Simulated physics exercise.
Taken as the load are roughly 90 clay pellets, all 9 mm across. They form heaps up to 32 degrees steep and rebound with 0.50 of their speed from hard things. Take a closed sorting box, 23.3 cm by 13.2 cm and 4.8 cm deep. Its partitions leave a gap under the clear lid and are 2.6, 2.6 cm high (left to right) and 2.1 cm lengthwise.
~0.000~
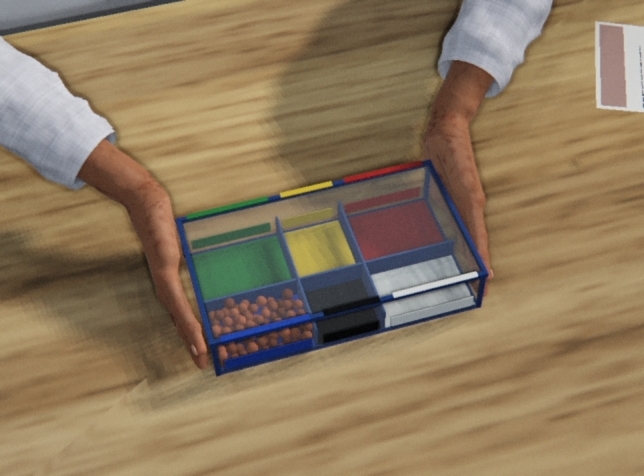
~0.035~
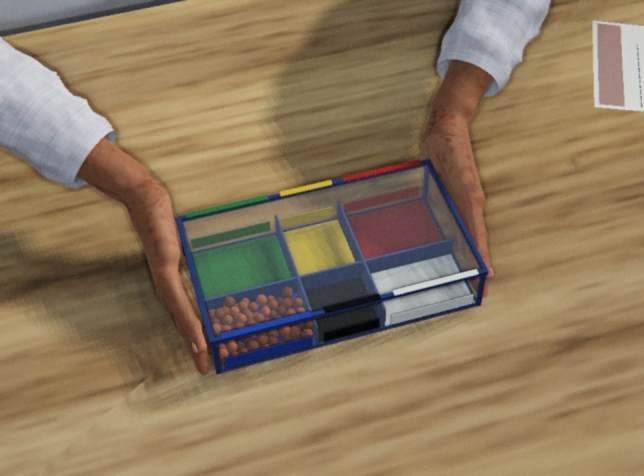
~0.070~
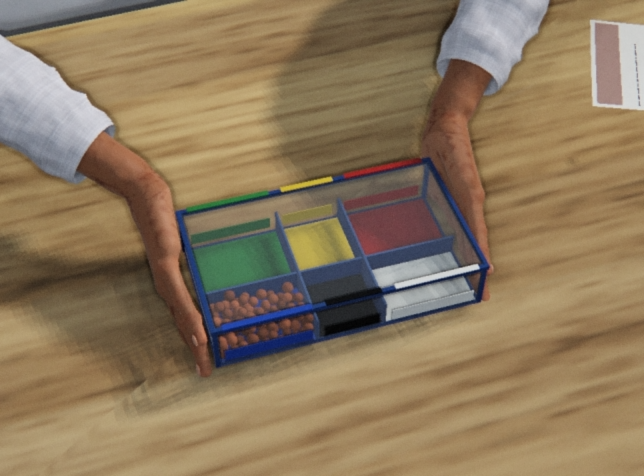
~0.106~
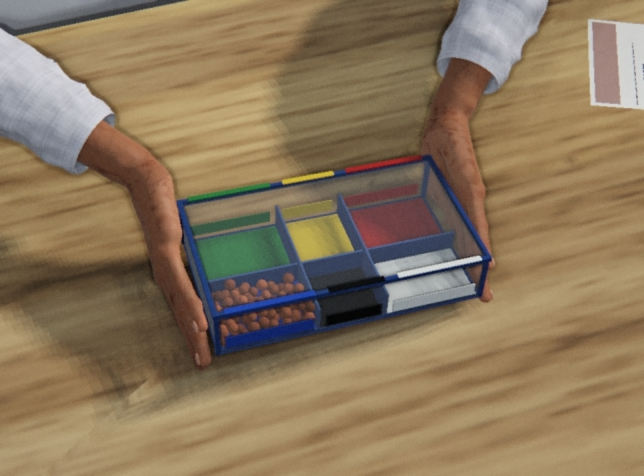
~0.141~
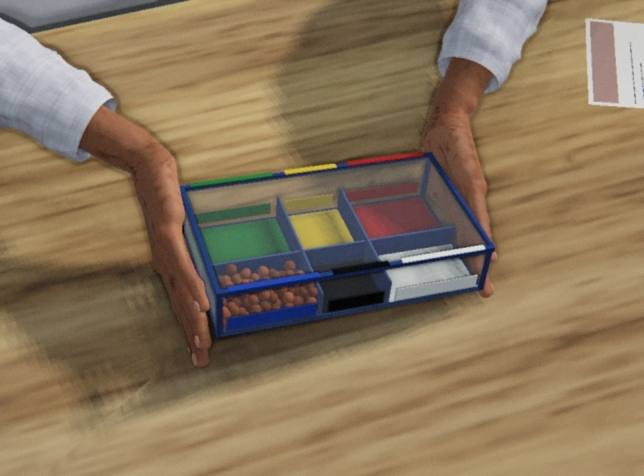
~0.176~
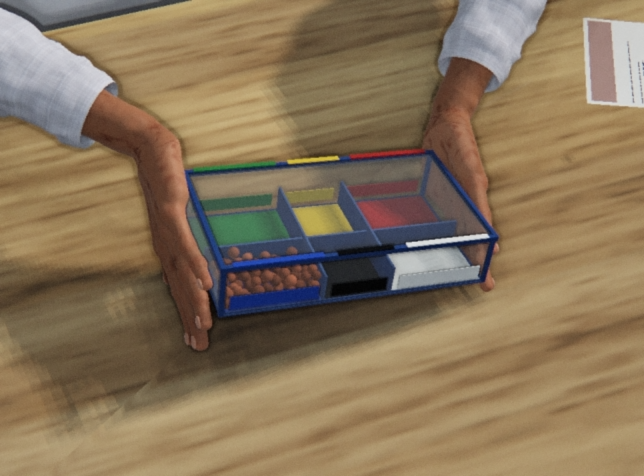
A clear-lidded sorting box of brown pellets and coloured compartments tilting between two hands, its near side rising above a wooden table.
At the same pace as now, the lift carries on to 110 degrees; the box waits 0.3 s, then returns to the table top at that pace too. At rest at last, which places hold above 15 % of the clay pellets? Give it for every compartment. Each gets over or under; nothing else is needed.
My prediction: Red: Qualifies, blue: Does not qualify, green: Does not qualify, yellow: Does not qualify, white: Does not qualify, black: Does not qualify.
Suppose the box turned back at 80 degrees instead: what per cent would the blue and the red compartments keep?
In per cent, blue 25 and red 55.
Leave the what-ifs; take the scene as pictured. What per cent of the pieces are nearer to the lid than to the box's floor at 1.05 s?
Roughly 90 per cent.
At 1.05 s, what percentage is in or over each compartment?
Shares - red: 65, blue: 5, green: 5, yellow: 30, white: 0, black: 0.
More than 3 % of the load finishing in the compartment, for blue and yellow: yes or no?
With blue that fails, while with yellow that holds.
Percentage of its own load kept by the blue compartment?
My estimate is roughly 0 percent.
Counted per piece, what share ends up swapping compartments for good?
100 %.
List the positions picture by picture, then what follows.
Box tilt 0 degrees, front corners at (213, 341) and (482, 273); blue 100 %, in the first frame.
Box tilt 1 degrees, front corners at (214, 339) and (483, 271), in the second frame.
Box tilt 3 degrees, front corners at (215, 330) and (484, 266), in the third frame.
Box tilt 7 degrees, front corners at (217, 314) and (486, 258), lowest corner right back, in the fourth frame.
Box tilt 11 degrees, front corners at (220, 292) and (489, 247), lowest corner right back, in the fifth frame.
Box tilt 16 degrees, front corners at (225, 268) and (492, 237), lowest corner right back; blue 100 %. The box's pace is about 140 degrees a second, in the sixth frame.
After 1.05 s, tilt 110 degrees; red 65 %, blue 5 %, green 5 %, yellow 30 %.
Then, at 1.64 s, tilt 59 degrees; red 90 %, yellow 10 %.
Then, at 2.27 s, tilt 0 degrees; red 90 %, yellow 10 %.
At rest (2.6 s), red 90 %, blue 0 %, green 0 %, yellow 10 %, white 0 %, black 0 %.
